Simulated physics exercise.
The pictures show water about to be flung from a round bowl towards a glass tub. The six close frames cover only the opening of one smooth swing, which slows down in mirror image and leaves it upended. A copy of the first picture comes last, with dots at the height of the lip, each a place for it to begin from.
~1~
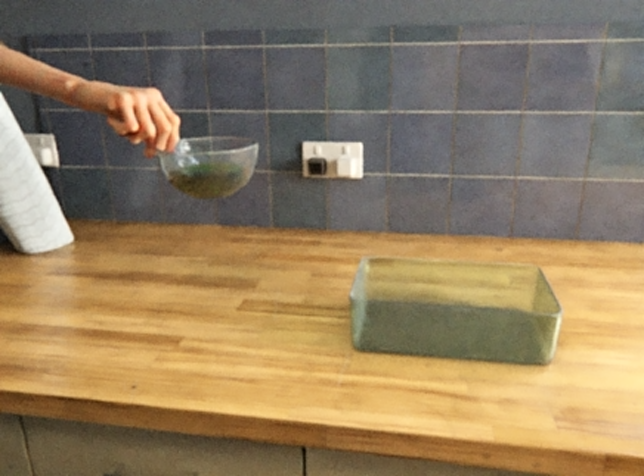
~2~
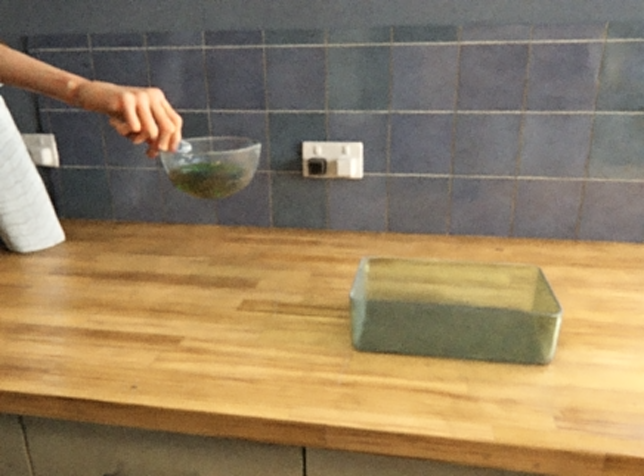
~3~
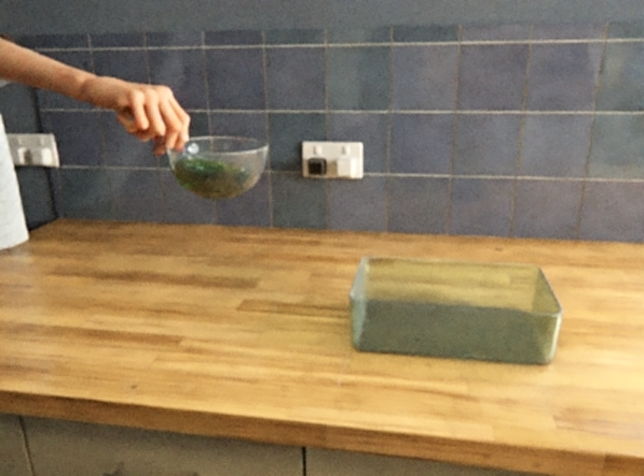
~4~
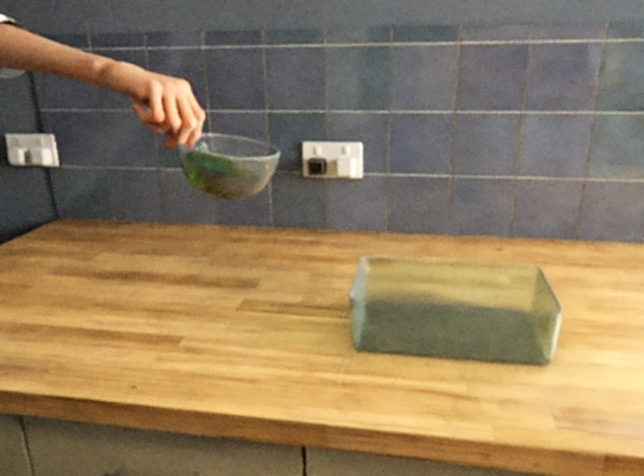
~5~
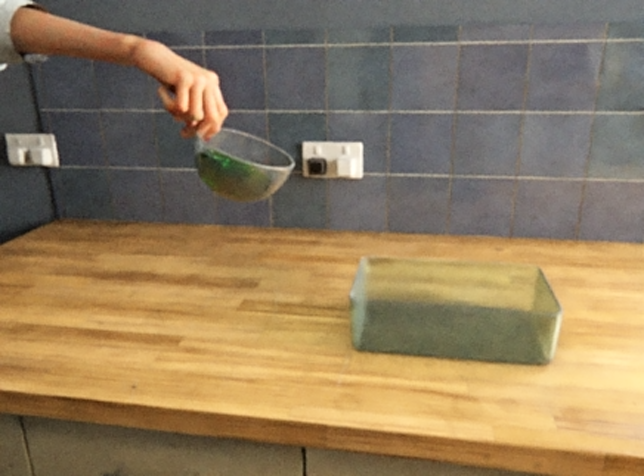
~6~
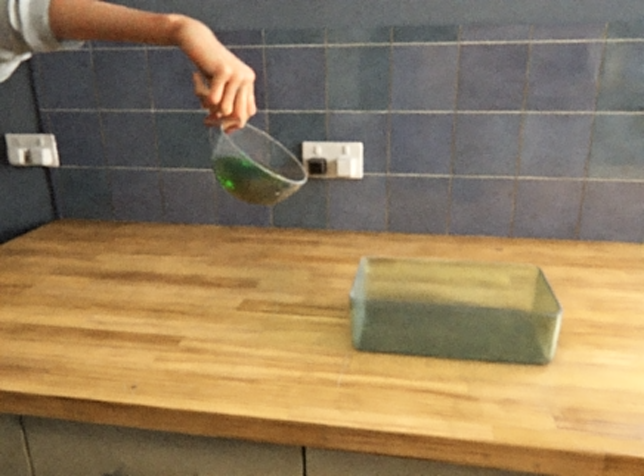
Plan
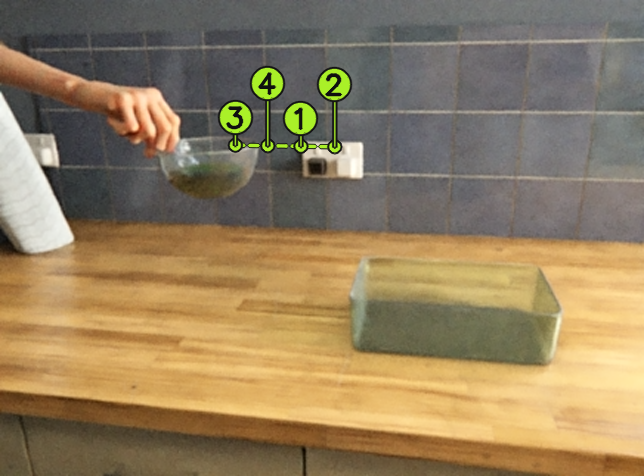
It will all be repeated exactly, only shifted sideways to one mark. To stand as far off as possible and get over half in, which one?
3 is the one.
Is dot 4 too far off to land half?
No, not at all.
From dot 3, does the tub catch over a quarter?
Yes, clearly.
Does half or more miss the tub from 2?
No, that is safe.
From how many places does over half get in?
All of them.
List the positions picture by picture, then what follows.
Upright, lip at (254, 145); tub from (352, 346) to (552, 362); nothing has left yet, in the first picture.
Upright, lip at (256, 145); nothing has left yet, in the second picture.
Tipped about 2°, lip at (263, 147); nothing has left yet, in the third picture.
Tipped about 10°, lip at (276, 154); nothing has left yet, in the fourth picture.
Tipped about 21°, lip at (291, 165); nothing has left yet, in the fifth picture.
Tipped about 36°, lip at (304, 179); nothing has left yet, in the sixth picture.
On the marked copy, 1 at (300, 146); 2 at (334, 146); 3 at (235, 145); 4 at (267, 145).
With 1, about 81 % lands in the tub, 2 % falls short and 17 % goes beside or beyond.
With 2, about 75 % lands in the tub, 4 % falls short and 21 % goes beside or beyond.
With 3, about 64 % lands in the tub, 24 % falls short and 13 % goes beside or beyond.
With 4, about 82 % lands in the tub, 4 % falls short and 14 % goes beside or beyond.
